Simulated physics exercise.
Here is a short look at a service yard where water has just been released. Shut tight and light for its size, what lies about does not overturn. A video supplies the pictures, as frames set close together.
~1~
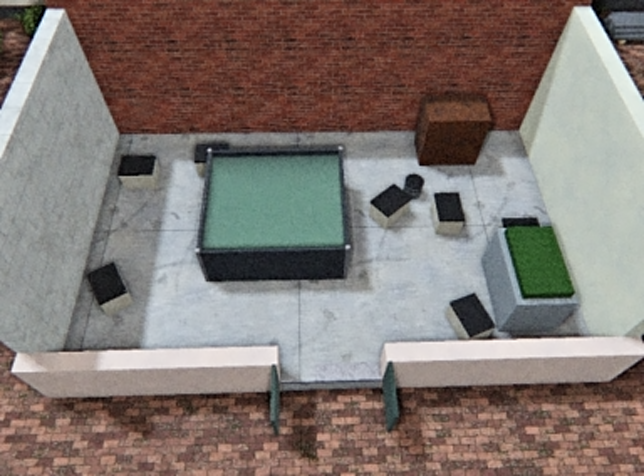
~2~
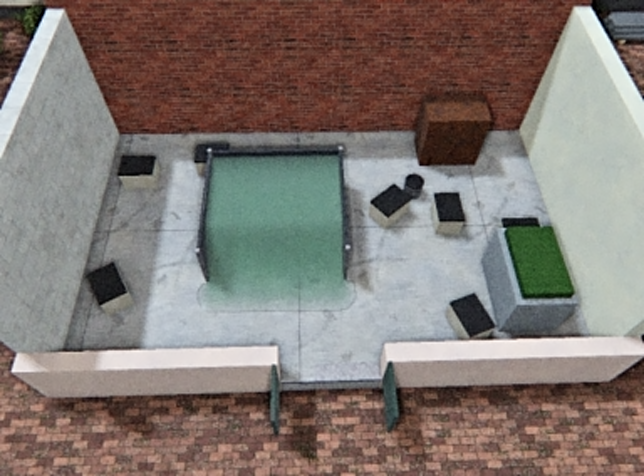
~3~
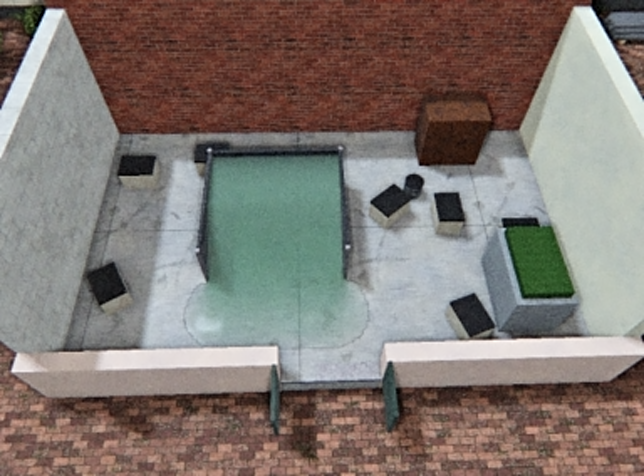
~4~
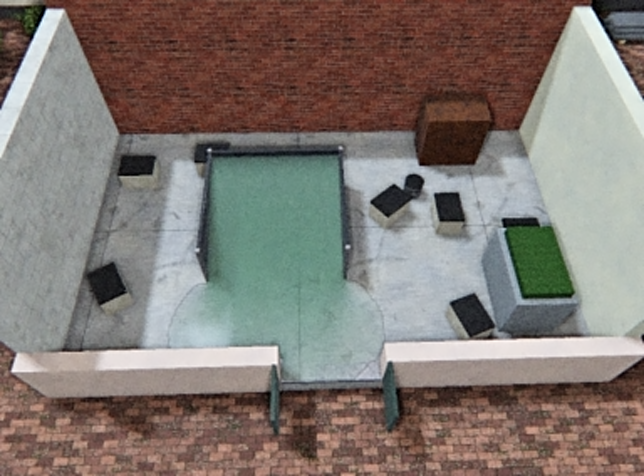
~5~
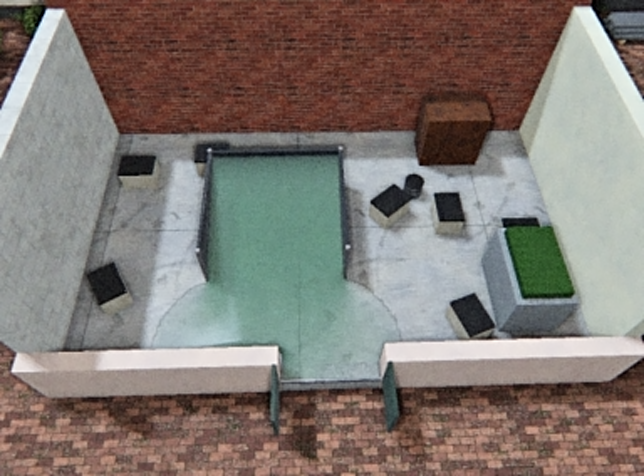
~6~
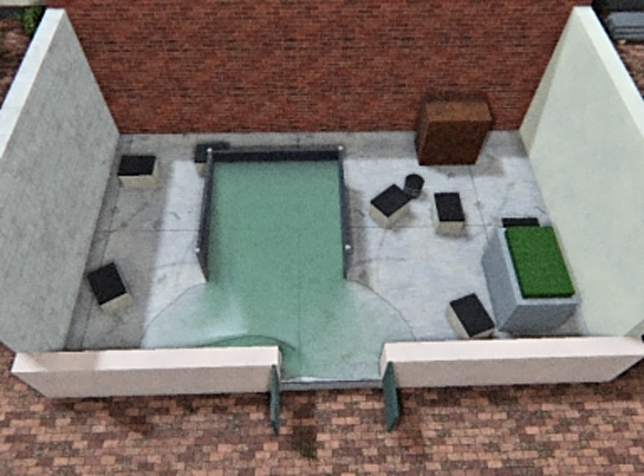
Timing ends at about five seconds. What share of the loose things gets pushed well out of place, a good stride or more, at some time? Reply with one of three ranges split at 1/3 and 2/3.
1/3 to 2/3.
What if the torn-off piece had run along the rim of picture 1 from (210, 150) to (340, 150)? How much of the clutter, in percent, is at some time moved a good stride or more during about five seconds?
About 80 per cent.
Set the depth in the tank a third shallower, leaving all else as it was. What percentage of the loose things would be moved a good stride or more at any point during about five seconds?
Near 40 % of the lot.
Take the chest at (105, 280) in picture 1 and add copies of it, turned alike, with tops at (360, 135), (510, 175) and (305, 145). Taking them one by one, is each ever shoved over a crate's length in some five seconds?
In order: Hardly budges, hardly budges, then hardly budges.
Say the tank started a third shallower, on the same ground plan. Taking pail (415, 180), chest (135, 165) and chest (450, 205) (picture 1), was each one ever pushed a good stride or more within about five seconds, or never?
Taking each in turn, the answer is came up short, did it, came up short.
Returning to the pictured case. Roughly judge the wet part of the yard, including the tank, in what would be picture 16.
Something like 40 in a hundred.
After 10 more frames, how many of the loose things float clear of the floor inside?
I make it 0 of them.
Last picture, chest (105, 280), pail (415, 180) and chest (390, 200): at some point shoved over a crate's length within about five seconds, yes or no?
Sequence check gives past that mark, next below that mark, finally below that mark.
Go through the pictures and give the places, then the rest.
The first frame shows a chest at (136, 164) rests on the ground; a chest at (391, 199) rests on the ground; 0 of 8 have shifted.
The second frame shows a chest at (136, 164) rests on the ground; a chest at (391, 199) rests on the ground; 0 of 8 have shifted.
The third frame shows a chest at (136, 164), on the bottom; a chest at (391, 199), on the bottom; 0 of 8 have shifted.
The fourth frame shows a chest at (136, 164) rests on the ground; a chest at (391, 199) rests on the ground; 0 of 8 have shifted.
The fifth frame shows a chest at (136, 164) rests on the ground; a chest at (391, 199), on the bottom; 0 of 8 have shifted.
The sixth frame shows a chest at (136, 164) rests on the ground; a chest at (391, 199) rests on the ground; 0 of 8 have shifted.
A moment on, 0 of 8 are well off their spots; 0 afloat.
Next, 1 of 8 are well off their spots; 0 afloat.
Later, 3 of 8 are well off their spots; 3 afloat.
In the end, 4 of 8 are well off their spots, and 4 have been at some point; 3 afloat.
